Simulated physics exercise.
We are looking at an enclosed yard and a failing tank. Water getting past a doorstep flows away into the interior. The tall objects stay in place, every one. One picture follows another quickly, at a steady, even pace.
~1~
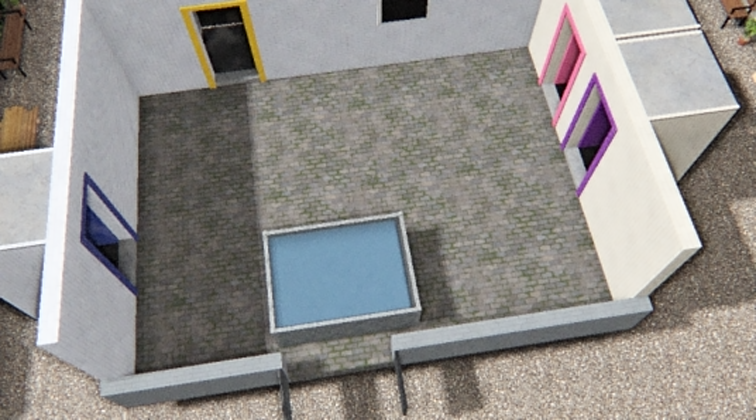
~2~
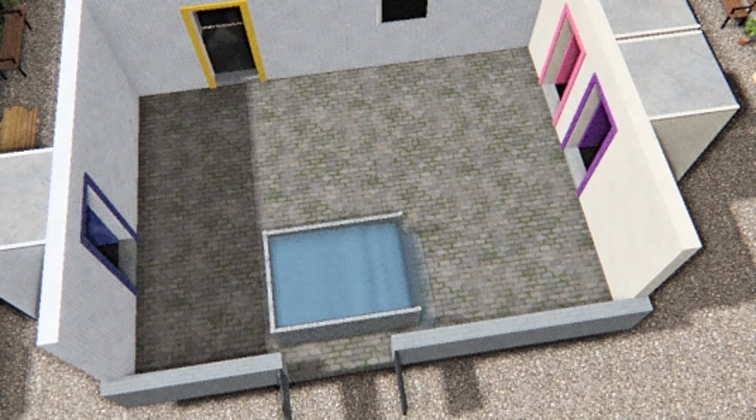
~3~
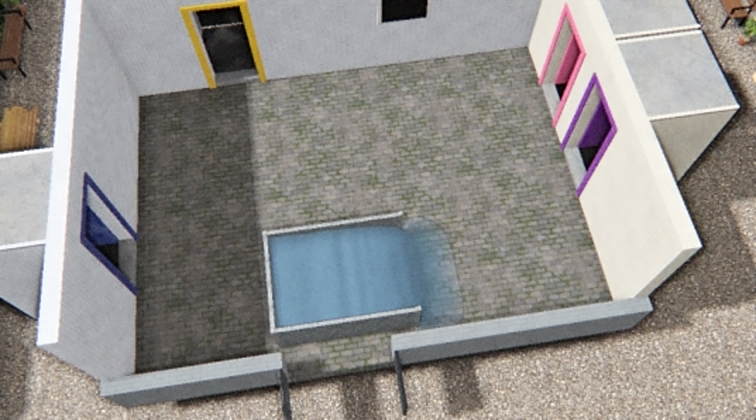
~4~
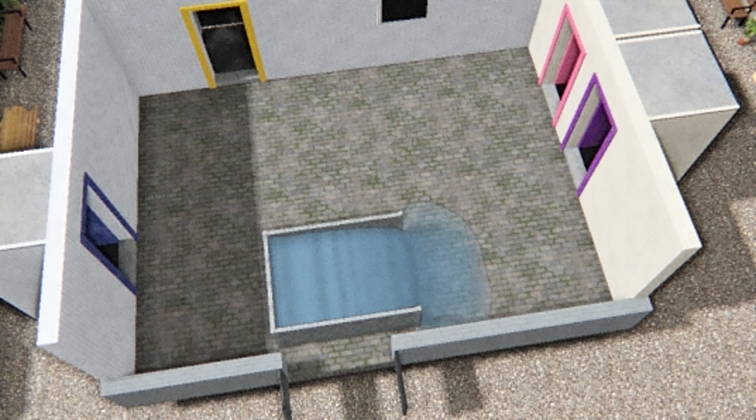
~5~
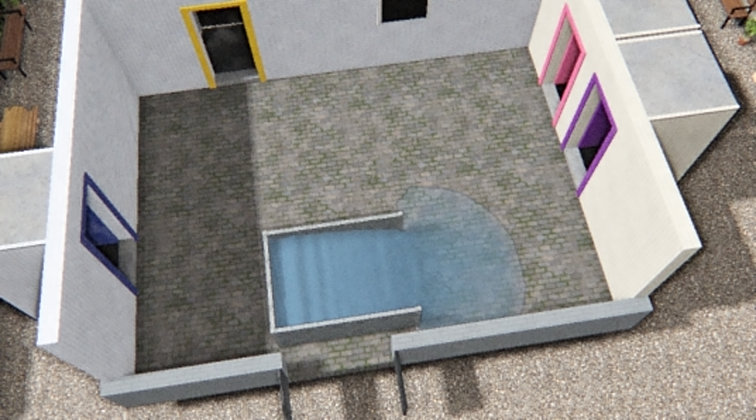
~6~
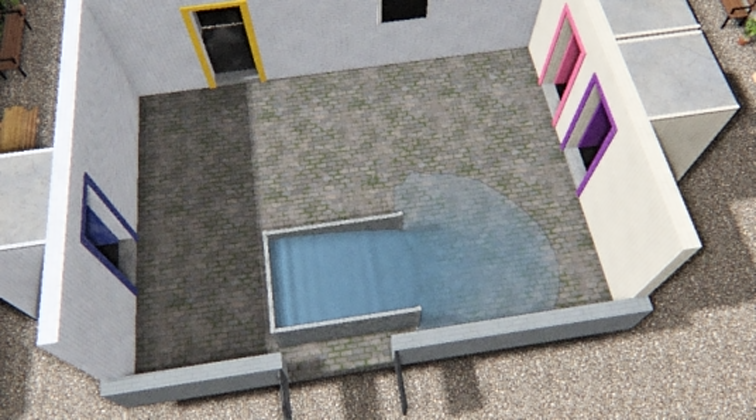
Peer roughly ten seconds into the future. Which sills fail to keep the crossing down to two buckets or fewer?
The yellow door keeps it down; the pink door fails to; the blue door keeps it down; the purple door fails to.
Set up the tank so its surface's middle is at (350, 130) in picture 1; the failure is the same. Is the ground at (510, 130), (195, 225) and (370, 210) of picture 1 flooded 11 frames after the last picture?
As listed: Covered, free of water, clear.
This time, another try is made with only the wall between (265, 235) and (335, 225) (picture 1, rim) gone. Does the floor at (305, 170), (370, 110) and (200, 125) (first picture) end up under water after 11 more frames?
Spot one ends up deluged, spot two deluged, spot three deluged.
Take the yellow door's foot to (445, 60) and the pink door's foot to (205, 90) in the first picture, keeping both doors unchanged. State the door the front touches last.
The last to get wet is the blue-painted one.
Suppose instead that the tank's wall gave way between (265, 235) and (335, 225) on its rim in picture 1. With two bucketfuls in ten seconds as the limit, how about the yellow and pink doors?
Taking them in turn, yellow overshoots and pink overshoots.
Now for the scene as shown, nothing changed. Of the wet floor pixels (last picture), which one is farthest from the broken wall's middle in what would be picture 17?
I'd point to (537, 82).
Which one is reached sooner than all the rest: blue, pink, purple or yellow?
Go with the purple one.
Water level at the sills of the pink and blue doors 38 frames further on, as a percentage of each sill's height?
The first comes to about 180 percent, the second to about 0 percent.
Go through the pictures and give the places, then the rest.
The first frame shows the open tank at (340, 272) is whole and still.
In the second frame, water pours out at (406, 272) and has run to a hidden place.
In the third frame, water pours out at (406, 274) and has run to (428, 224).
In the fourth frame, the front is at (450, 215), out from the gap at (406, 274).
In the fifth frame, water pours out at (406, 275) and has run to (506, 237).
In the sixth frame, water pours out at (406, 275) and has run to (546, 244).
A moment on, water covers 25 % of the floor; the yellow door not reached, the pink door not reached, the blue door not reached, the purple door wet at the sill, nothing in.
Next, water covers 30 % of the floor; the yellow door not reached, the pink door wet at the sill, nothing in, the blue door not reached, the purple door over two buckets in.
Then, water covers 35 % of the floor; the yellow door not reached, the pink door over two buckets in, the blue door not reached, the purple door far over two buckets in.
Later, water covers 65 % of the floor; the yellow door wet at the sill, nothing in, the pink door over two buckets in, the blue door not reached, the purple door far over two buckets in.
In the end, water covers 95 % of the floor; the yellow door wet at the sill, nothing in, the pink door far over two buckets in, the blue door wet at the sill, nothing in, the purple door far over two buckets in.
